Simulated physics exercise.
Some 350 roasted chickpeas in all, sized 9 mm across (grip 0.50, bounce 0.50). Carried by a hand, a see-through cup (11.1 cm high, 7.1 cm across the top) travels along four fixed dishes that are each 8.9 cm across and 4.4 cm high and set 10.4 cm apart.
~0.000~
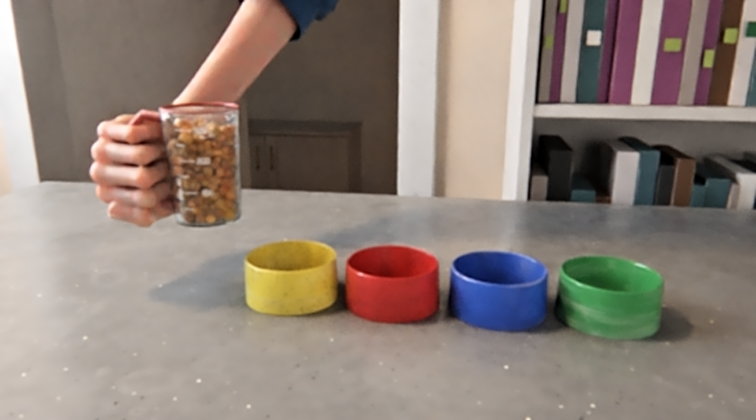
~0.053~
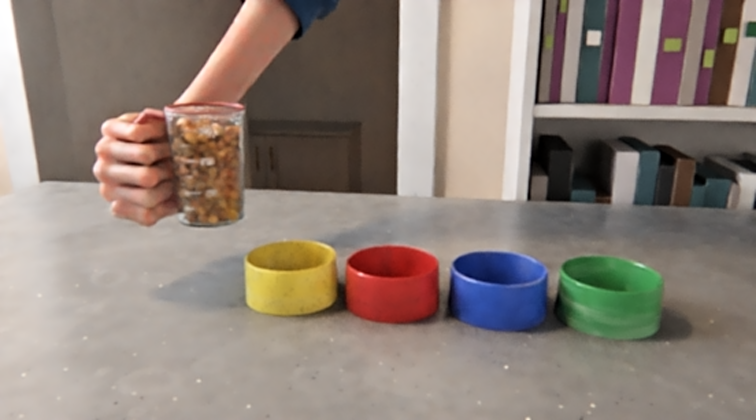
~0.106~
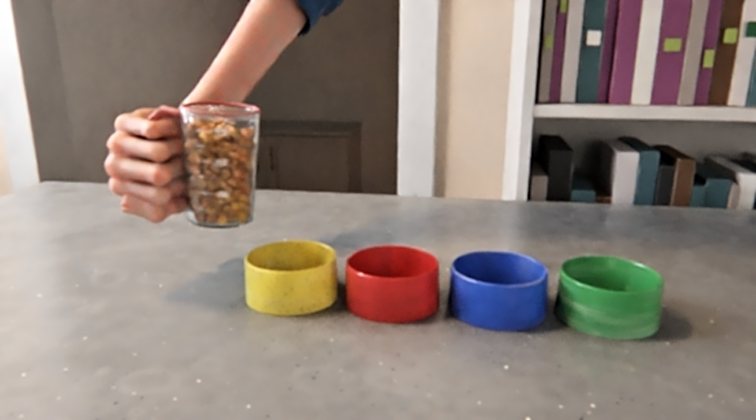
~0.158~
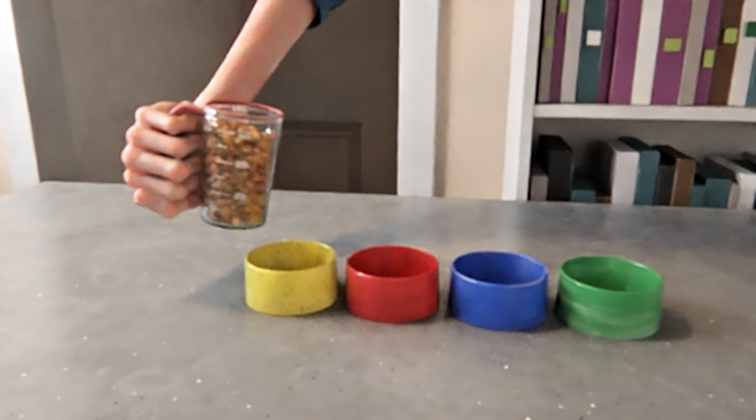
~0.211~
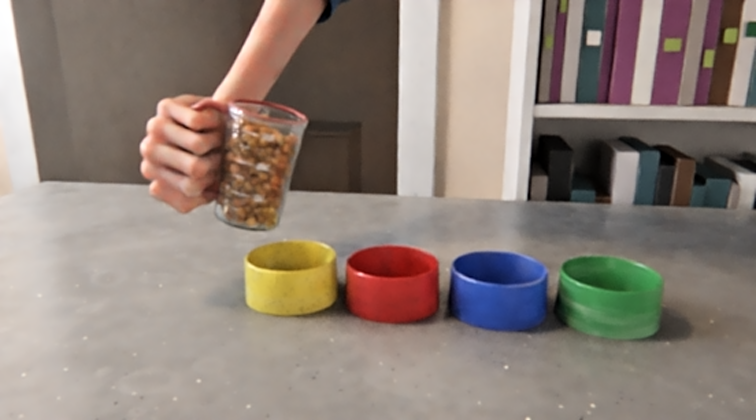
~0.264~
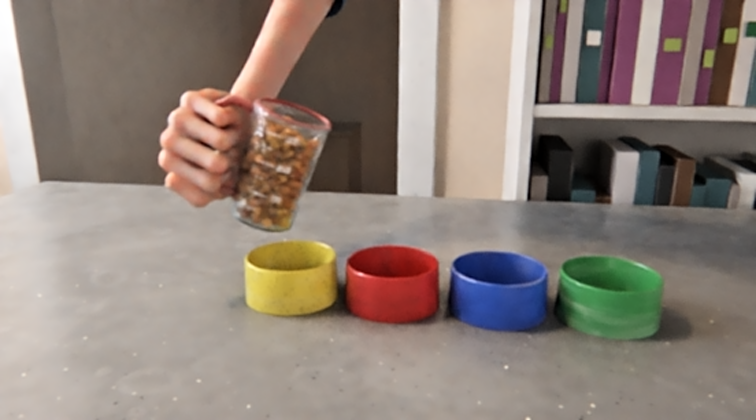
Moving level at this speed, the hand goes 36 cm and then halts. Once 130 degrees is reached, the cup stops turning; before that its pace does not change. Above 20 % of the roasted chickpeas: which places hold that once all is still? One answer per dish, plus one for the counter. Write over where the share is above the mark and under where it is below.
Red dish: Under; blue dish: Under; green dish: Over; yellow dish: Under; counter: Over.
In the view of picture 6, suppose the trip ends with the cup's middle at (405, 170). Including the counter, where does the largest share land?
Blue.
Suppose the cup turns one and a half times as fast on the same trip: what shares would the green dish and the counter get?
Result - green: 70; counter: 30.
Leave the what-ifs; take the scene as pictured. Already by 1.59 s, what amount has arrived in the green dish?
Some 75 in a hundred by then.
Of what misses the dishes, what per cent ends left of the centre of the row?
Share on that side: Roughly 0 %.
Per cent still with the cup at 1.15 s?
That would be some 75 per cent.
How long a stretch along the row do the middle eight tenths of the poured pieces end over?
Close to 13 centimetres along the dishes.
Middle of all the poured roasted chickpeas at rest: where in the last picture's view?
Look around (625, 300) in the last picture.
After 0.79 s, tilt 72 degrees; cup holds 100 %.
After 1.15 s, tilt 107 degrees; cup holds 75 %, green 10 %.
After 1.59 s, tilt 130 degrees; cup holds 0 %, green 75 %.
At rest (2.1 s), red 0 %, blue 0 %, green 70 %, yellow 0 %, counter 30 %.
